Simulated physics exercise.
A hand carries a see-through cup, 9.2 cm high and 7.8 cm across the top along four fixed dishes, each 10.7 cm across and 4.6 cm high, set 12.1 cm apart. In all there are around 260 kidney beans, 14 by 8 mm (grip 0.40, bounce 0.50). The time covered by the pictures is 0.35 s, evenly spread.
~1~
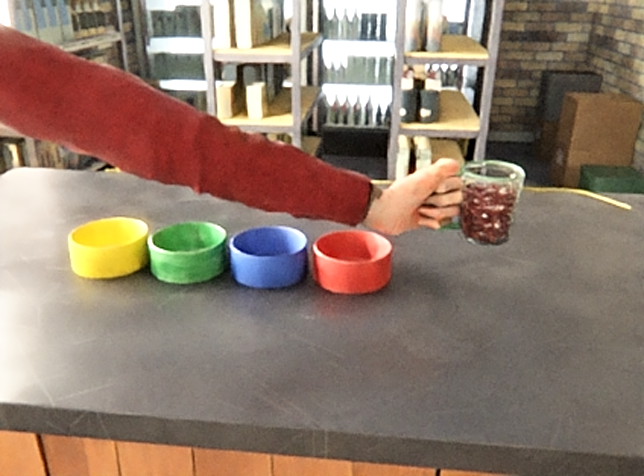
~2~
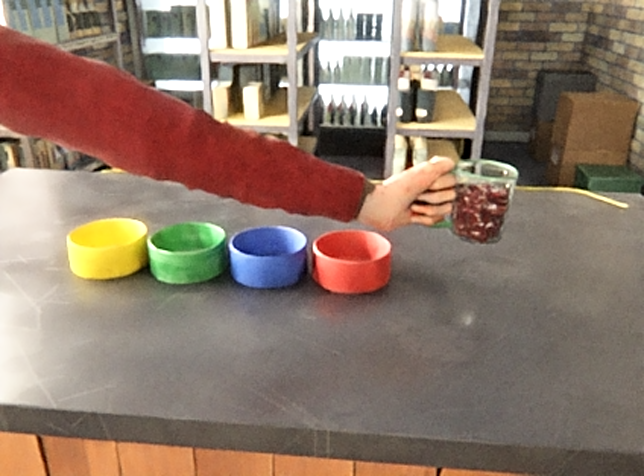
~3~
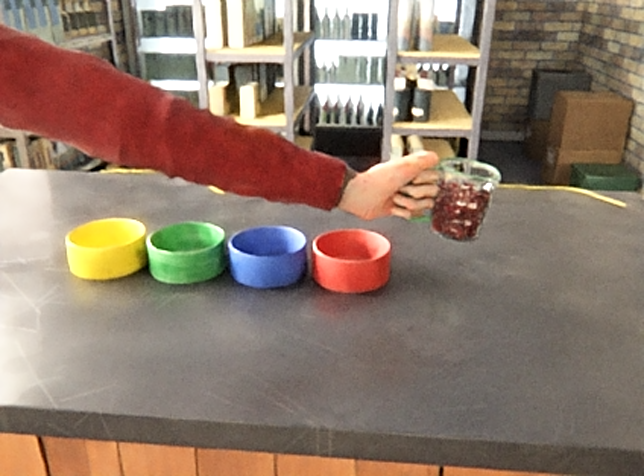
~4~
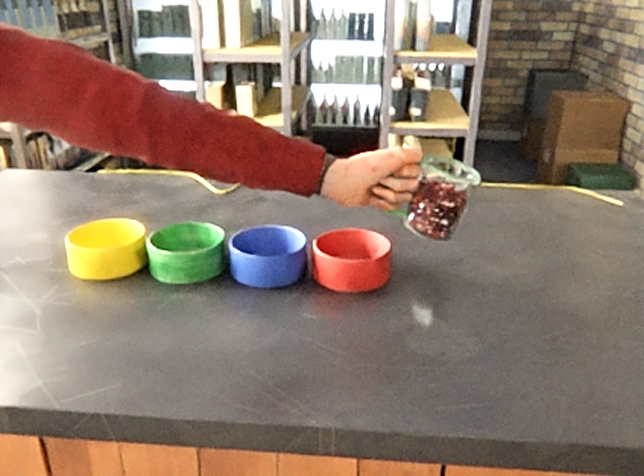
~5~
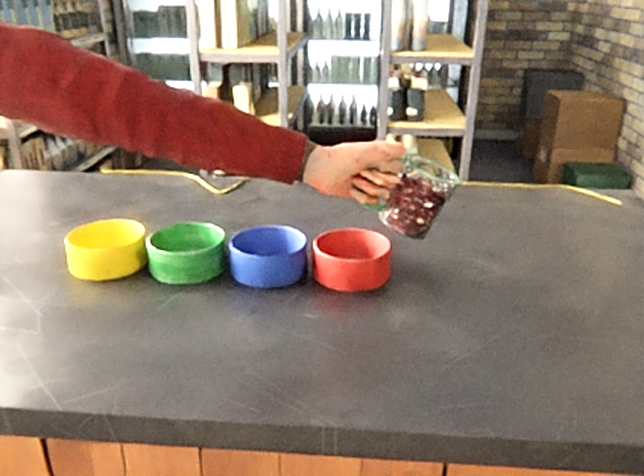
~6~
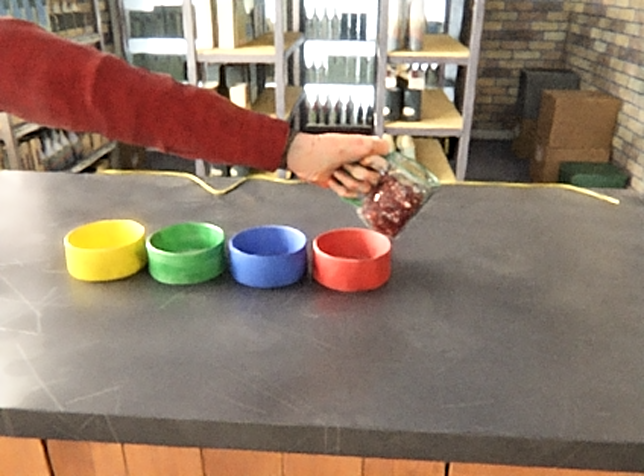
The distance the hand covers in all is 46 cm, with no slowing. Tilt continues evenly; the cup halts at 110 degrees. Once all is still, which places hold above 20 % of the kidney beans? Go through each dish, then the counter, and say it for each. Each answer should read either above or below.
Red - below, blue - below, green - above, yellow - below, counter - below.
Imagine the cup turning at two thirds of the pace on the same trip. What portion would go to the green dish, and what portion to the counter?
Shares: Green at 100; counter at 0.
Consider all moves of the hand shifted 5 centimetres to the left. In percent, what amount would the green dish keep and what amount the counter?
Shares would be green 90 and counter 10.
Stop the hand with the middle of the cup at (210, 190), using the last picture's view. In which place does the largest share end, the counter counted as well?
Blue.
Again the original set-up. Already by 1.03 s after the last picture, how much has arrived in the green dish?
Estimate: Near 30 %.
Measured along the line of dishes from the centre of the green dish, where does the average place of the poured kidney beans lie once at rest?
Offset from the dish centre: About 1 cm, right side.
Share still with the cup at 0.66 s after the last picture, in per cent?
About 95 per cent.
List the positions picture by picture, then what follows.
The first picture shows cup at (488, 203), tilt 0 degrees, lip at (523, 172), moved 0.0 cm; middle of the pieces at (487, 209); red dish at (352, 246); blue dish at (269, 242); green dish at (188, 237); yellow dish at (109, 233).
The second picture shows cup at (481, 202), tilt 2 degrees, lip at (516, 172), moved 0.9 cm; middle of the pieces at (479, 208).
The third picture shows cup at (461, 200), tilt 8 degrees, lip at (499, 173), moved 3.4 cm; middle of the pieces at (459, 206).
The fourth picture shows cup at (439, 199), tilt 16 degrees, lip at (479, 176), moved 6.3 cm; middle of the pieces at (437, 204).
The fifth picture shows cup at (418, 197), tilt 23 degrees, lip at (459, 180), moved 9.3 cm; middle of the pieces at (415, 202).
The sixth picture shows cup at (396, 196), tilt 30 degrees, lip at (439, 183), moved 12.2 cm; middle of the pieces at (393, 201); red dish at (352, 244); blue dish at (268, 241); green dish at (186, 238); yellow dish at (105, 235).
Then, 0.40 s after the last picture, tilt 70 degrees; cup holds 100 %.
Then, 0.66 s after the last picture, tilt 98 degrees; cup holds 95 %, blue 5 %.
Then, 1.03 s after the last picture, tilt 110 degrees; cup holds 65 %, blue 5 %, green 30 %.
In the end, red 0 %, blue 5 %, green 95 %, yellow 0 %, counter 0 %.
